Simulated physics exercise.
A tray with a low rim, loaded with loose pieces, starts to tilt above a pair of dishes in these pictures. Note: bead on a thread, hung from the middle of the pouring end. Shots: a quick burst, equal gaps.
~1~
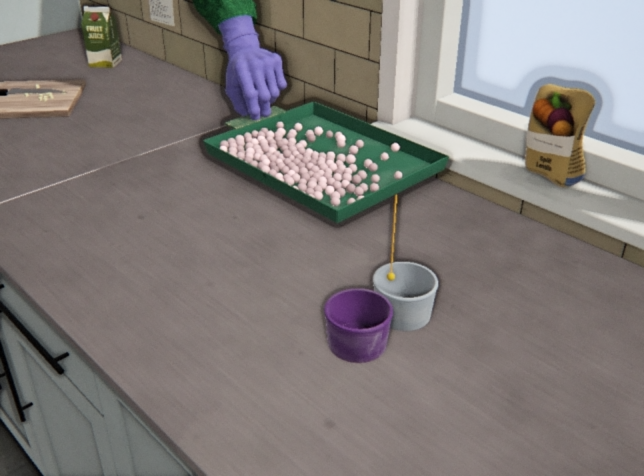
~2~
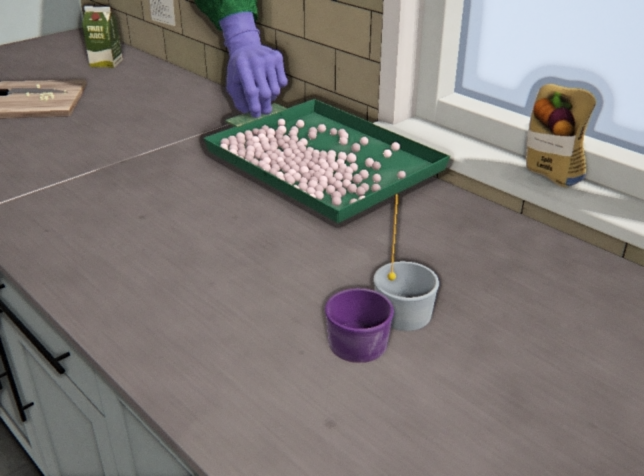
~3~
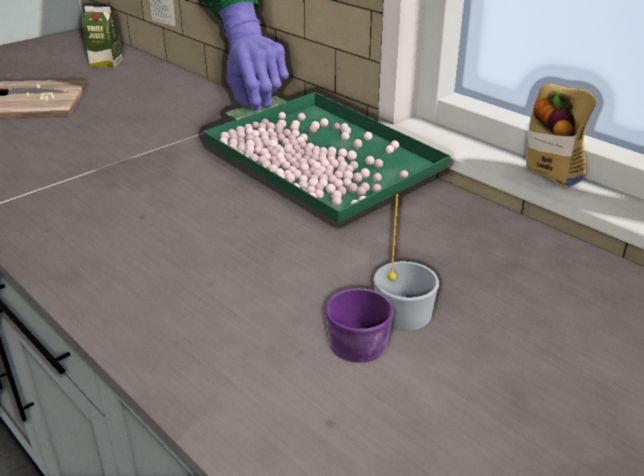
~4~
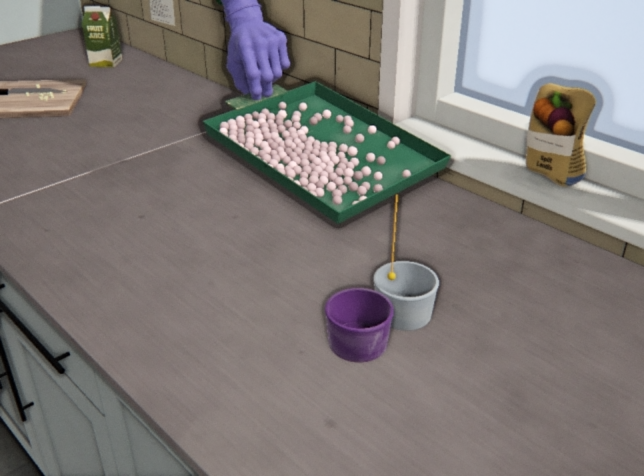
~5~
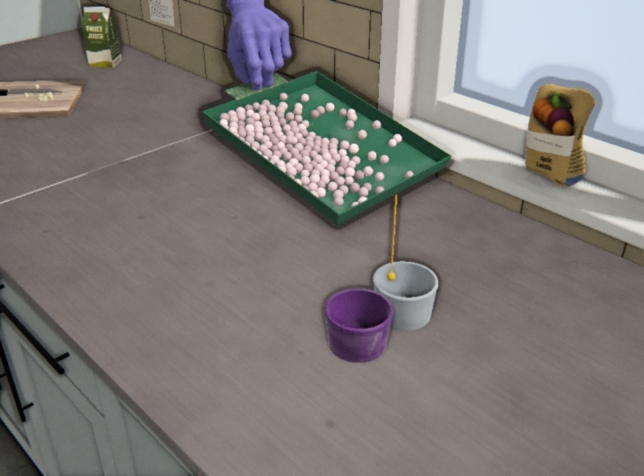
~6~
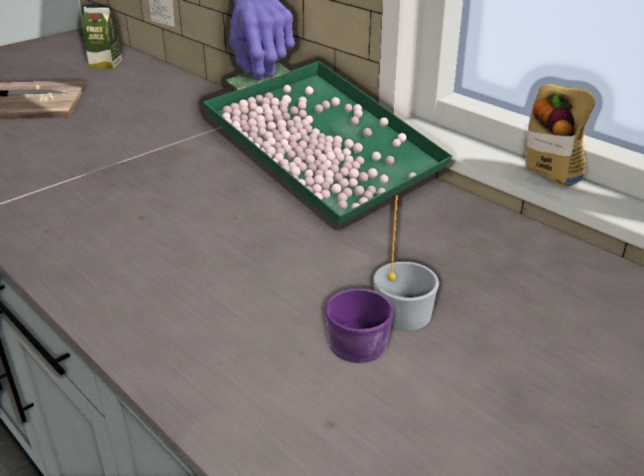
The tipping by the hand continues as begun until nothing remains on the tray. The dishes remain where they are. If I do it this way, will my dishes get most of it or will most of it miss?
The dishes secure under fifty percent.
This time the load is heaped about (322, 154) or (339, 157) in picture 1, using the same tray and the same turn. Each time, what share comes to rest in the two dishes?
Close to 0 per cent, followed by close to 10 per cent.
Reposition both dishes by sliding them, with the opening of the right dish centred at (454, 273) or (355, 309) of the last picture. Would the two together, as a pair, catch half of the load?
Placing 1: A minority of it. Placing 2: A minority of it.
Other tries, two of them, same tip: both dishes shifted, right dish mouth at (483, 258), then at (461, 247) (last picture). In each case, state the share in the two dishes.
About 10 per cent, then about 0 per cent.
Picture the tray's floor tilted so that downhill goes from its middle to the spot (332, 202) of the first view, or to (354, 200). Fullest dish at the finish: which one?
One gives the leftmost dish and two gives the leftmost dish.
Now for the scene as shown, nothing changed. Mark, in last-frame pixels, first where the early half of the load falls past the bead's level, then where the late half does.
(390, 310) for the early half, (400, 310) for the late half.
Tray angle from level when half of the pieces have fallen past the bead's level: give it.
That happens at around 90°.
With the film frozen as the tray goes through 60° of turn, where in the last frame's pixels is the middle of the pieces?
Roughly at (374, 182).
Just after the last frame, tray tipped steeply; almost all on the tray; just a few in the left dish; just a few outside both; about a tenth in the air.
A moment on, tray tipped right over; about a tenth on the tray; about a tenth in the left dish; just a few in the right dish; roughly two thirds outside both; roughly a quarter in the air.
Further on, tray tipped past a quarter turn; about a tenth in the left dish; just a few in the right dish; almost all outside both.
When it is over, tray tipped past a quarter turn; about a tenth in the left dish; just a few in the right dish; almost all outside both.
